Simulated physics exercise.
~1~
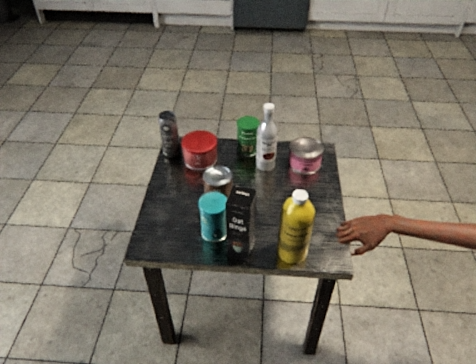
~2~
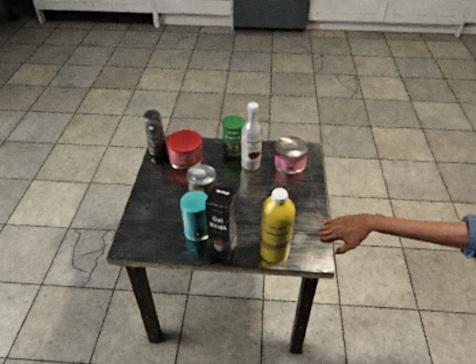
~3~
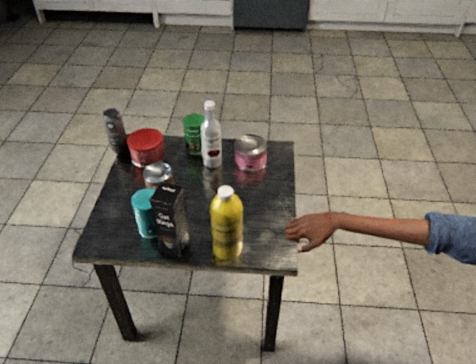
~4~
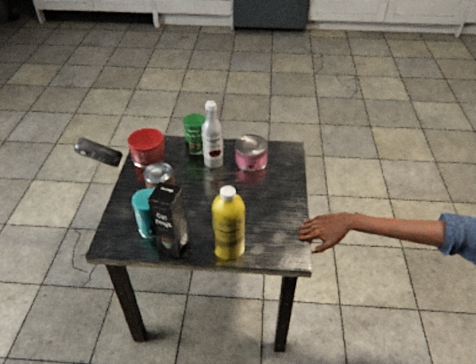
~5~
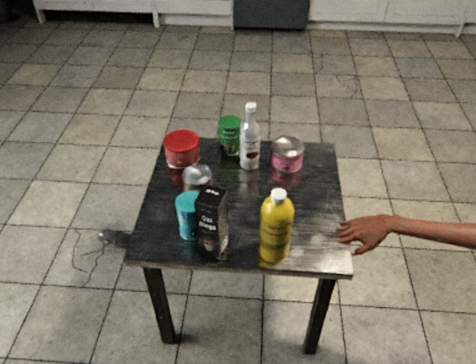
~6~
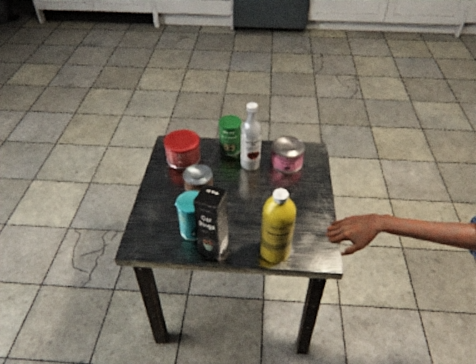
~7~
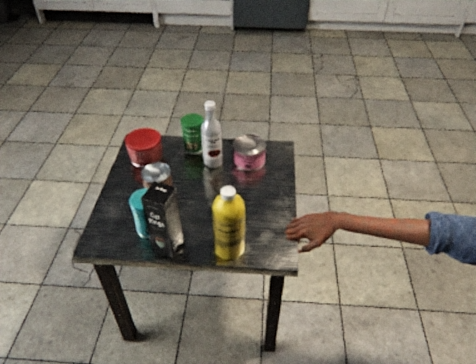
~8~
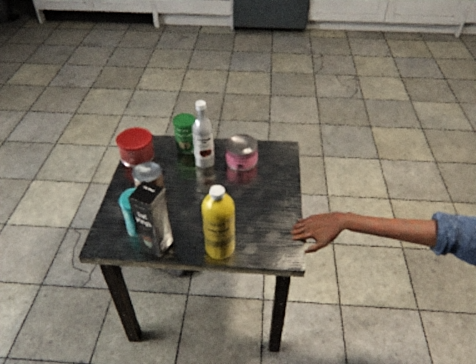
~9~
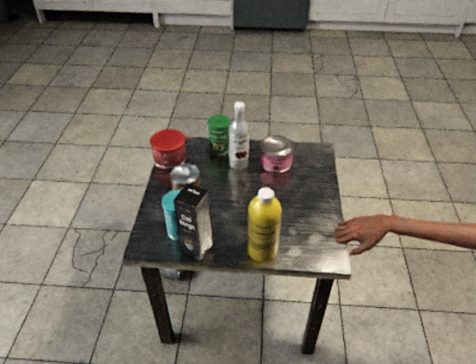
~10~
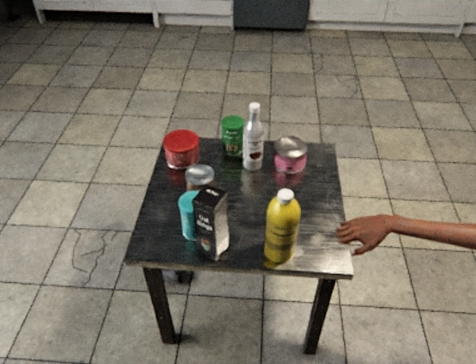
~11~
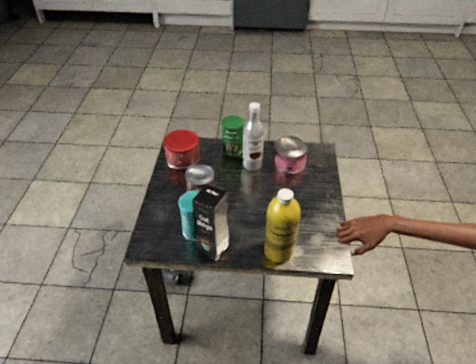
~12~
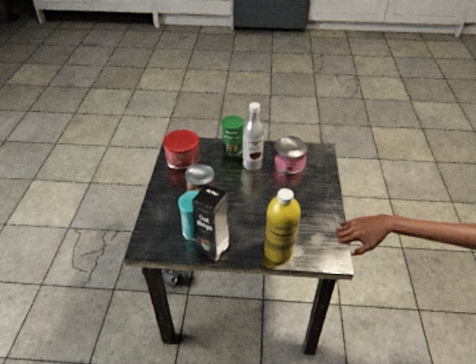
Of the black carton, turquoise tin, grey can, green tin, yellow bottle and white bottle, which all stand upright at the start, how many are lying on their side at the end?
Just one of them is lying on its side at the end, the grey can, which has fallen to the floor.
